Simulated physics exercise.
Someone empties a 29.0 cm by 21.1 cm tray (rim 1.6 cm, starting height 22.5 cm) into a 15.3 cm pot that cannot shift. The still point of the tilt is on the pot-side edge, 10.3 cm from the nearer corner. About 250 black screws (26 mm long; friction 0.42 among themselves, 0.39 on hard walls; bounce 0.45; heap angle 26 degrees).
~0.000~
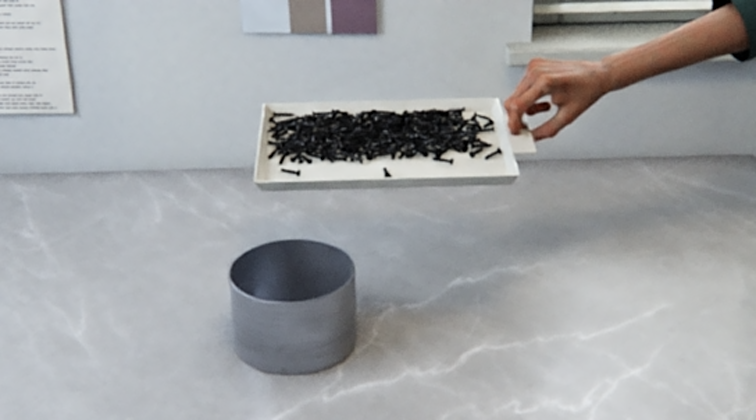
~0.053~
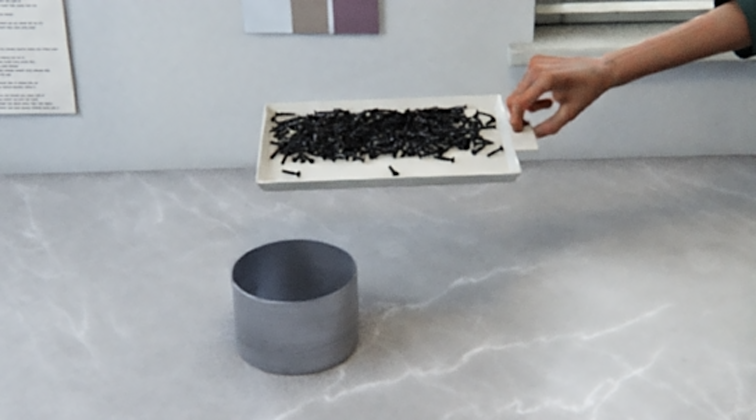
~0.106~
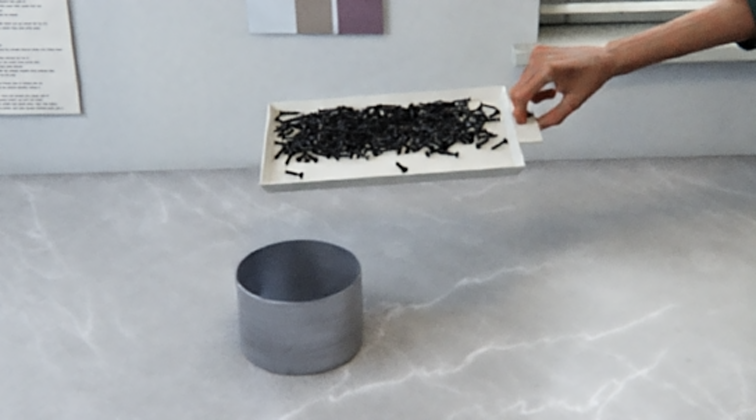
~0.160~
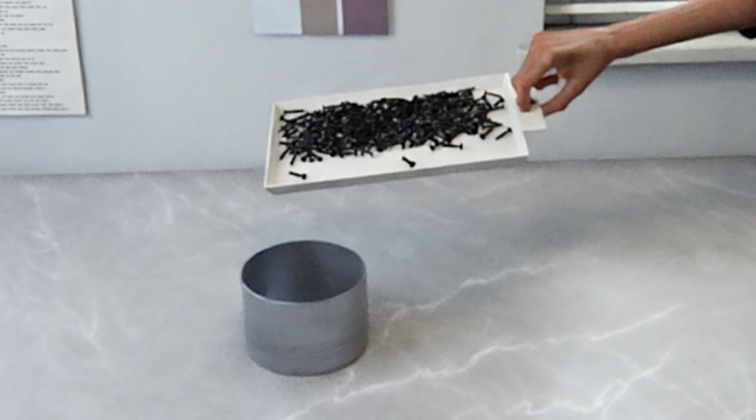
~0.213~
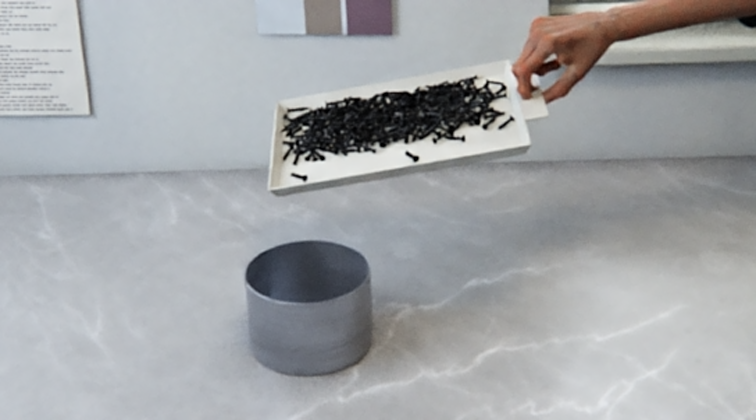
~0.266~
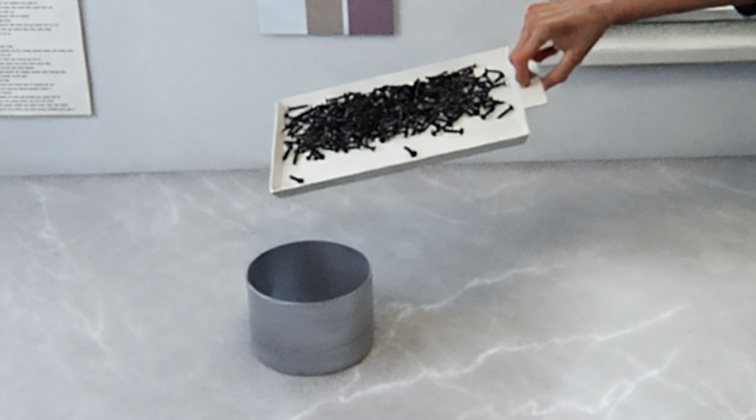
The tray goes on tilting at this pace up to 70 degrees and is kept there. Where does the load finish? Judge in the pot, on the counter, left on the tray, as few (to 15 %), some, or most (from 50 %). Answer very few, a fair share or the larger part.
Pot a fair share, counter the larger part, tray very few.
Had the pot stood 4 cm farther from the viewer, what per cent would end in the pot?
Then about 20 per cent.
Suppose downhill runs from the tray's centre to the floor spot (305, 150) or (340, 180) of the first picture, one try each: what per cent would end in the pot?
About 5 and 90 per cent.
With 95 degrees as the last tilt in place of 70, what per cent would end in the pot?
It would be near 30 per cent.
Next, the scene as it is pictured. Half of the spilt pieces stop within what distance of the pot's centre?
Some 16 cm.
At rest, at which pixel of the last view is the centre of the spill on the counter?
Near (215, 333).
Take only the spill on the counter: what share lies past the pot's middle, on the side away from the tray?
About 100 per cent.
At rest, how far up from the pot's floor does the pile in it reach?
About 2.0 cm.
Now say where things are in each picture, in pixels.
The first frame shows tray tilt 0 degrees, front corners at (261, 179) and (511, 172); middle of the pieces at (369, 134); pot at (292, 270).
The second frame shows tray tilt 1 degrees, front corners at (263, 179) and (513, 170); middle of the pieces at (371, 133).
The third frame shows tray tilt 3 degrees, front corners at (267, 181) and (517, 163), lowest corner left front; middle of the pieces at (375, 130).
The fourth frame shows tray tilt 7 degrees, front corners at (272, 183) and (521, 152), lowest corner left front; middle of the pieces at (379, 125).
The fifth frame shows tray tilt 10 degrees, front corners at (275, 185) and (523, 142), lowest corner left front; middle of the pieces at (382, 119).
The sixth frame shows tray tilt 14 degrees, front corners at (277, 187) and (522, 131), lowest corner left front; middle of the pieces at (382, 114); pot at (309, 271). The tray's pace is about 65 degrees a second.
After 0.68 s, tilt 41 degrees; the tray holds 100 %, the pot 0 %.
After 0.96 s, tilt 59 degrees; the tray holds 50 %, the pot 0 %.
After 1.34 s, tilt 70 degrees; the tray holds 10 %, the pot 25 %.
At rest (2.3 s), pot 30 %, counter 70 %, tray 0 %.
